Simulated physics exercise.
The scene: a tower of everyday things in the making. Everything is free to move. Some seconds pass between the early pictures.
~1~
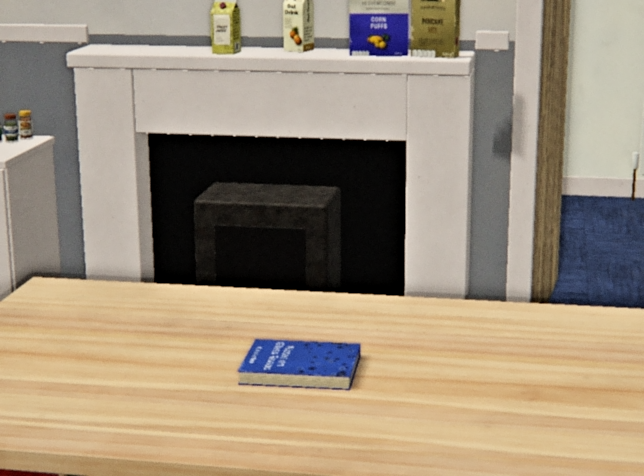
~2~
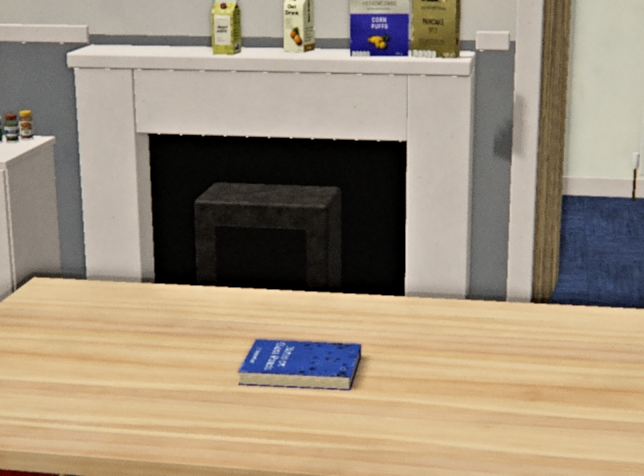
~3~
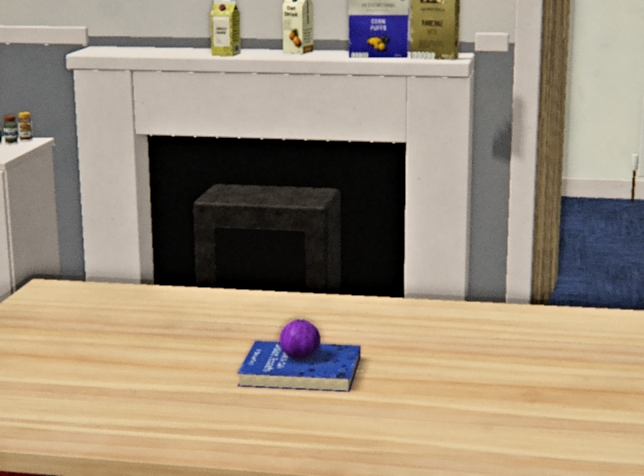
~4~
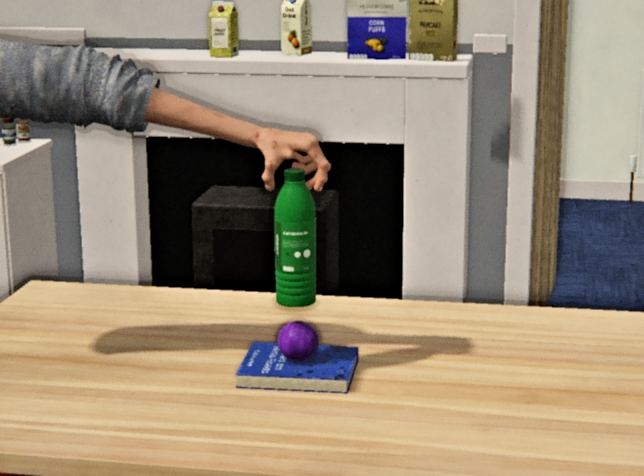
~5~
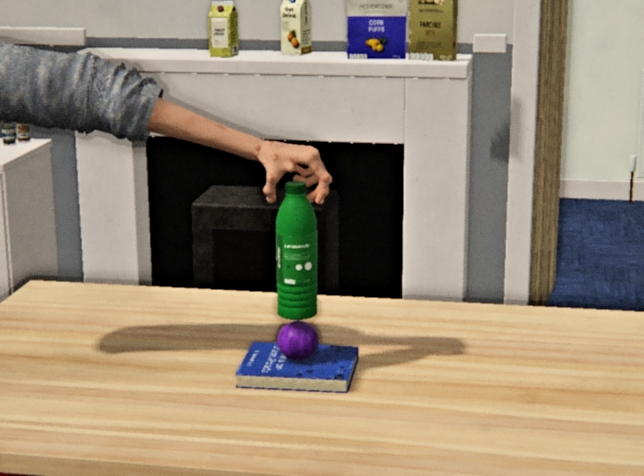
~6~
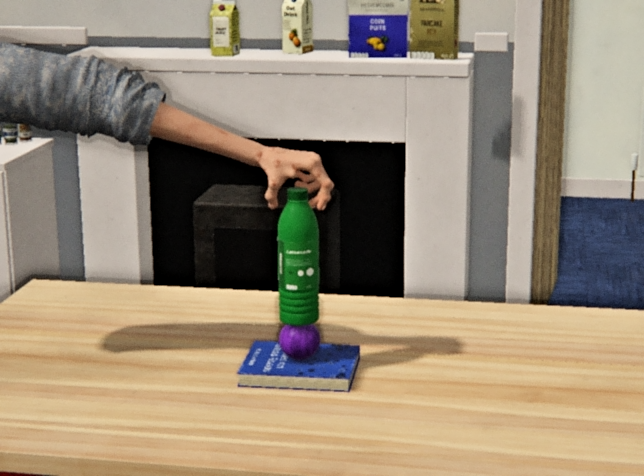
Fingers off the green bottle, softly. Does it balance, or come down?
The pile loses its balance.
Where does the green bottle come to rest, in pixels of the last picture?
At about (182, 346).
Then, 0.70 s after the last picture, green bottle tipped 22° from how it was near (274, 258).
Then, 0.90 s after the last picture, green bottle now fallen.
Then, 1.00 s after the last picture, things are still on the move.
Then, 1.40 s after the last picture, nothing new.
At rest, fallen, green bottle; the other 2 in place. Seen from the same camera at the end, green bottle near (182, 347). The pile comes apart.
